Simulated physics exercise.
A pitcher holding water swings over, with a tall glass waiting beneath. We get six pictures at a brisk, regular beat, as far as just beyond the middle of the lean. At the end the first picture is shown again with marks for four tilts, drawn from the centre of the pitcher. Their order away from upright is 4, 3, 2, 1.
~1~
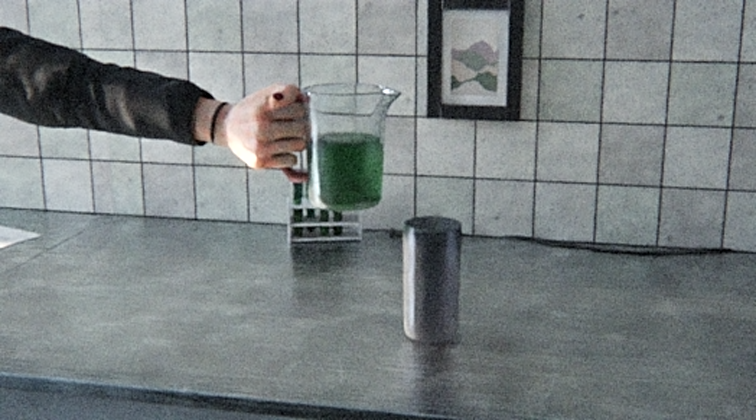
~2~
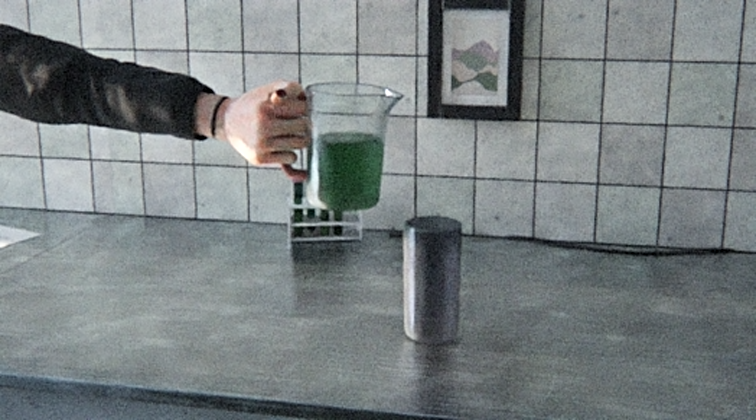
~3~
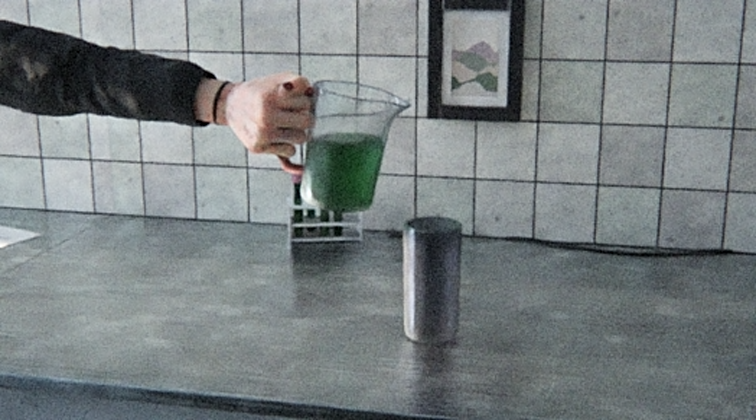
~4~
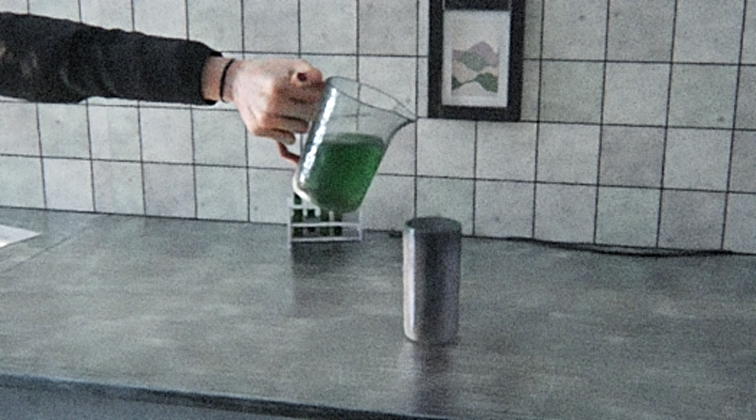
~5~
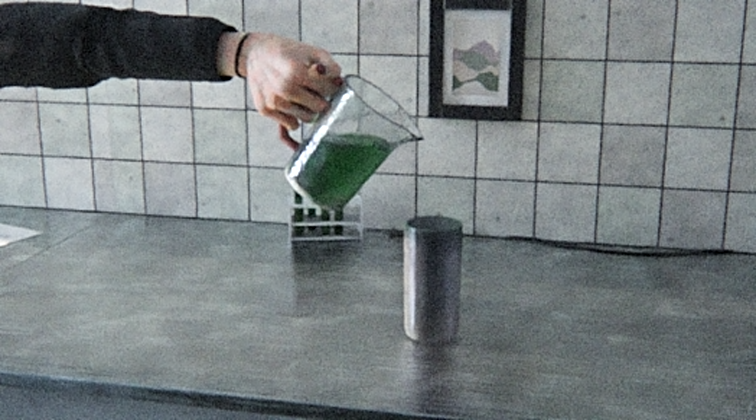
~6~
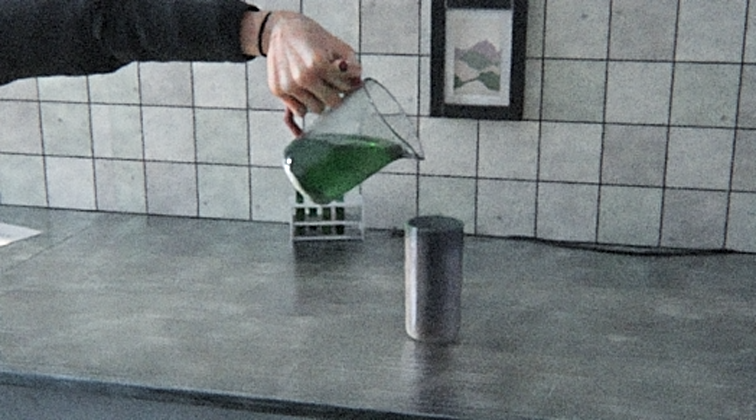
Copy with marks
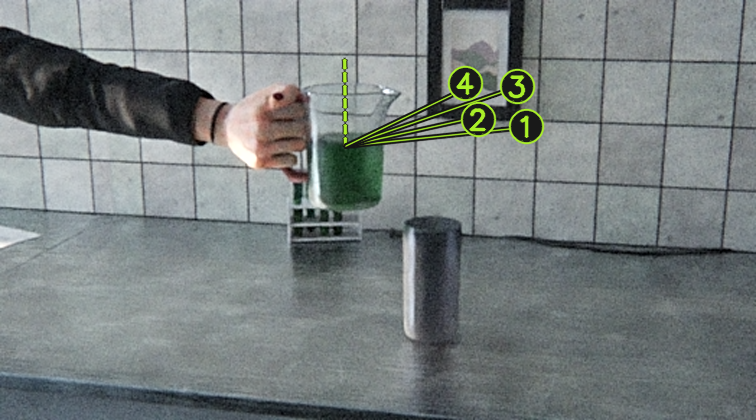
On a dark grey counter against a tiled wall, a hand in a black sleeve holds a clear pitcher of green liquid upright, above and to the left of a tall metallic-looking cylinder. The hand tilts the pitcher steadily to the right, and the liquid slants until it nears the lowered lip.
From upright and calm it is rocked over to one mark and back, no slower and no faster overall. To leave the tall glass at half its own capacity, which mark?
Choose 2.
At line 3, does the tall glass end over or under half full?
Under half.
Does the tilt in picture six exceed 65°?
No, it does not.
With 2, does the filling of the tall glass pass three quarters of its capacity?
No, it does not.
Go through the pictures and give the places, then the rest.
Upright, lip at (400, 93); rim of the tall glass round (433, 223); nothing has left yet.
Tipped about 3°, lip at (403, 96); nothing has left yet.
Tipped about 10°, lip at (409, 105); nothing has left yet.
Tipped about 22°, lip at (417, 120); nothing has left yet.
Tipped about 37°, lip at (422, 138); nothing has left yet.
Tipped about 52°, lip at (423, 158); nothing has left yet.
On the marked copy, 1 at (510, 128); 2 at (461, 120); 3 at (501, 92); 4 at (451, 95).
With 1, the tall glass ends with about 67 % of what it can hold; 3 % of the water is spilt.
With 2, the tall glass ends with about 48 % of what it can hold; 6 % of the water is spilt.
With 3, the tall glass ends with about 30 % of what it can hold; 7 % of the water is spilt.
With 4, the tall glass ends with about 17 % of what it can hold; 5 % of the water is spilt.
